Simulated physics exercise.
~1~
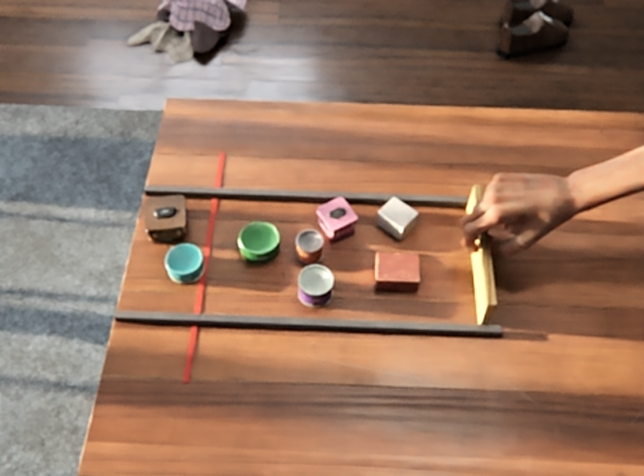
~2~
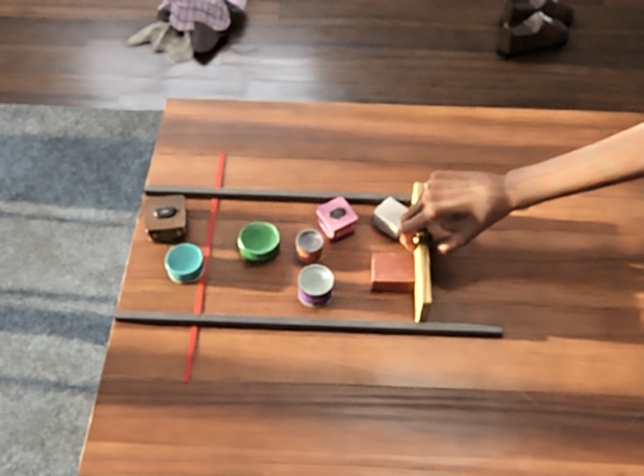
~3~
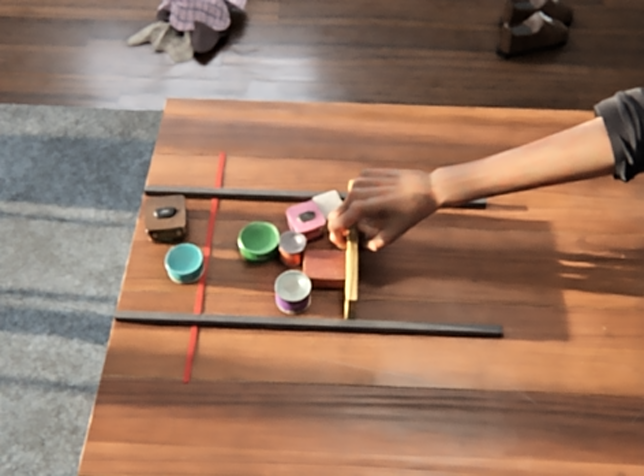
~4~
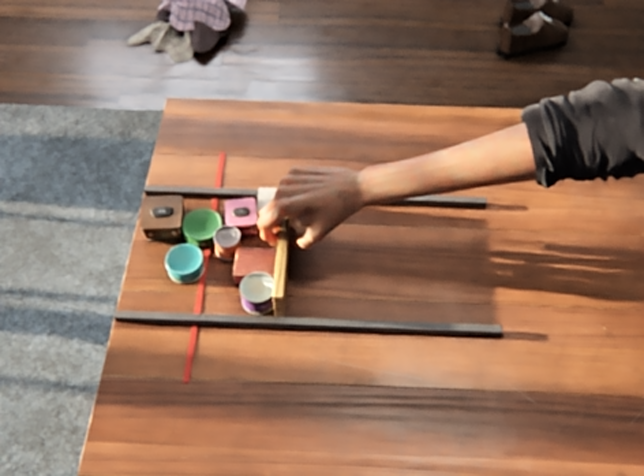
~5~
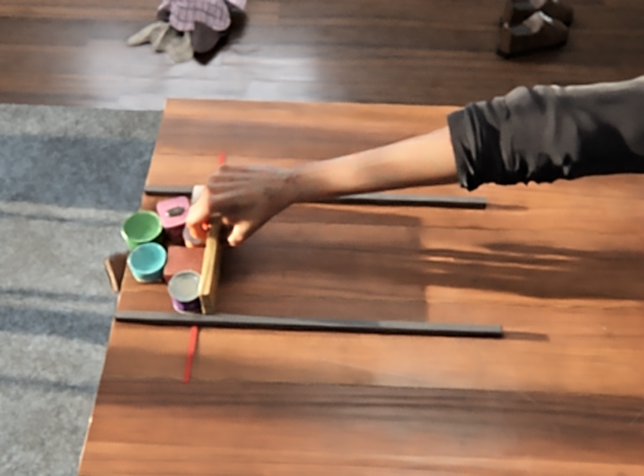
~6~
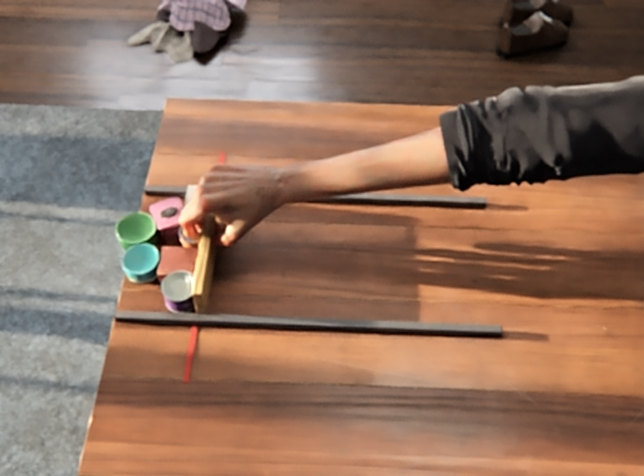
A hand slid an upright board left between two rails on a wooden table, gathering blocks, tins and small cases past the red tape until the brown case tipped off the edge, leaving the rest bunched at the table's left side.
